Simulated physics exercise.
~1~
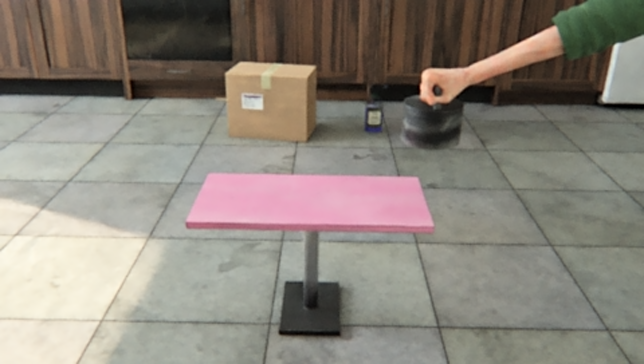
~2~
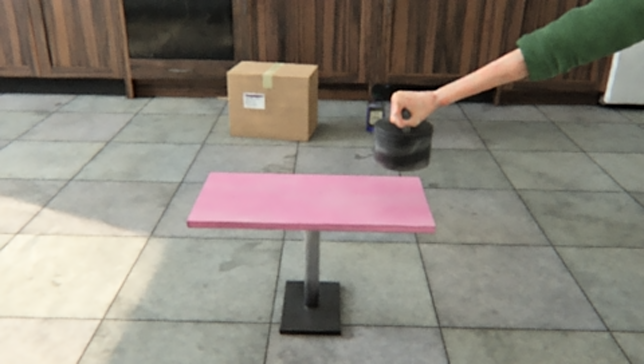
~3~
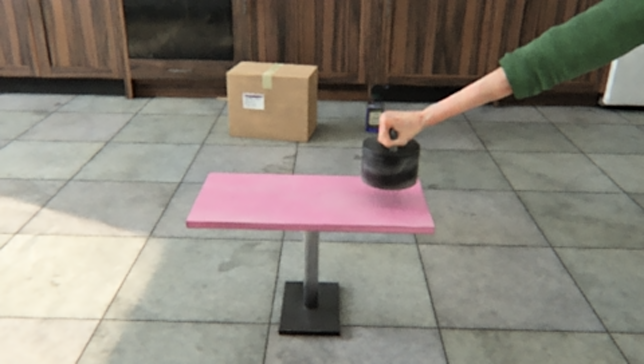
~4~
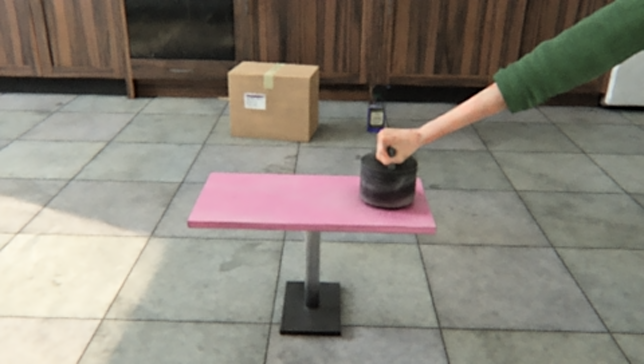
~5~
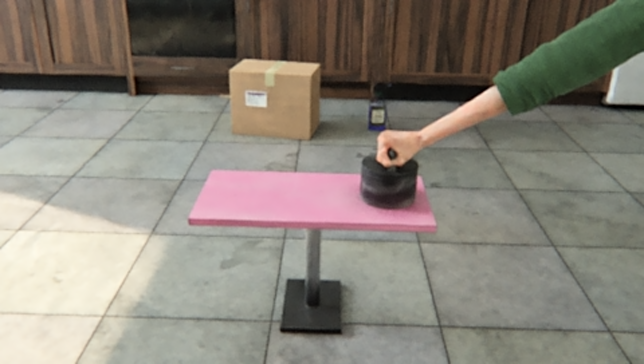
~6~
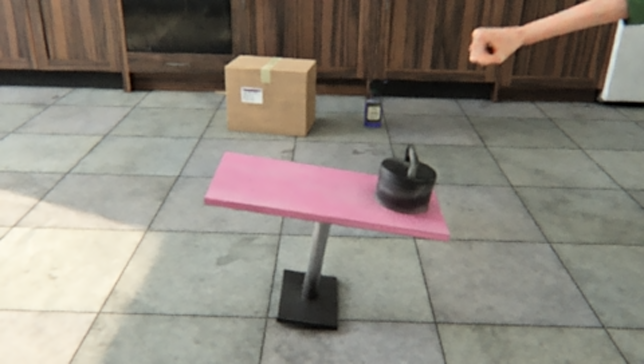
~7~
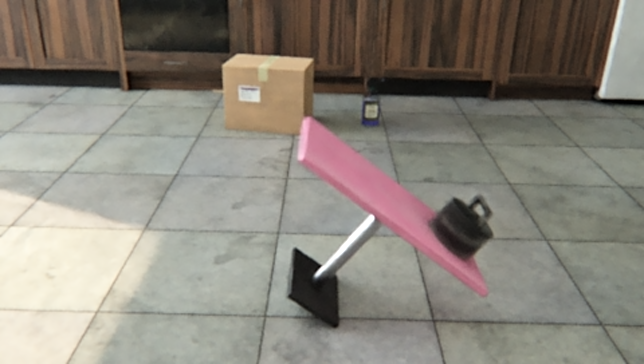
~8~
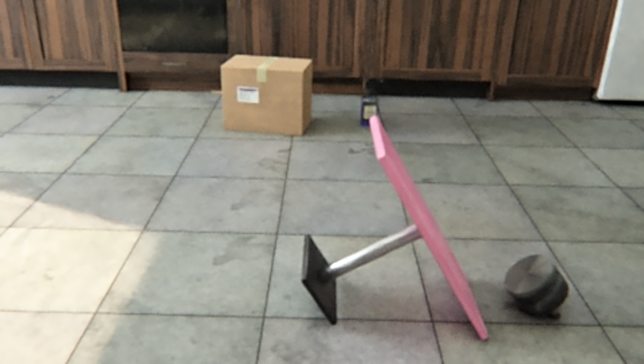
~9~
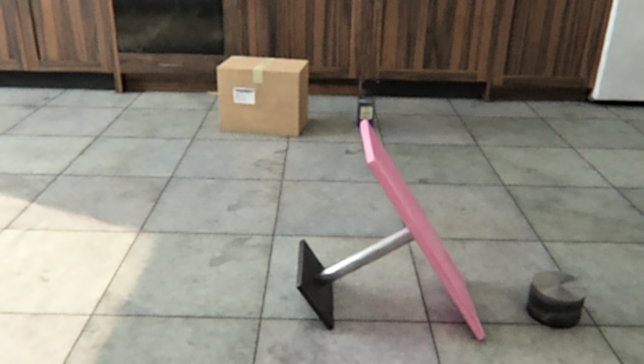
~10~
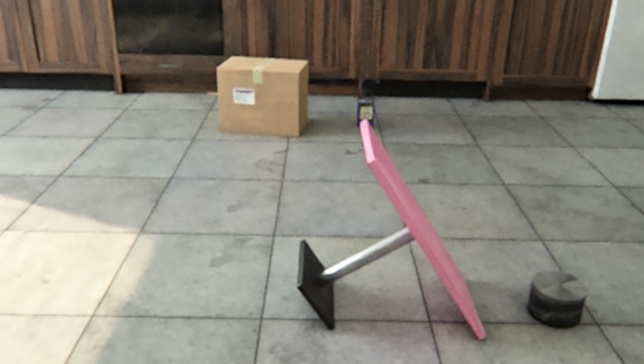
A dark round pot-like object was lowered by a hand onto the right end of a small pink table, and once the hand let go, the table tipped over to the right, the object tumbled onto the floor upside down, and the table came to rest leaning on its edge.
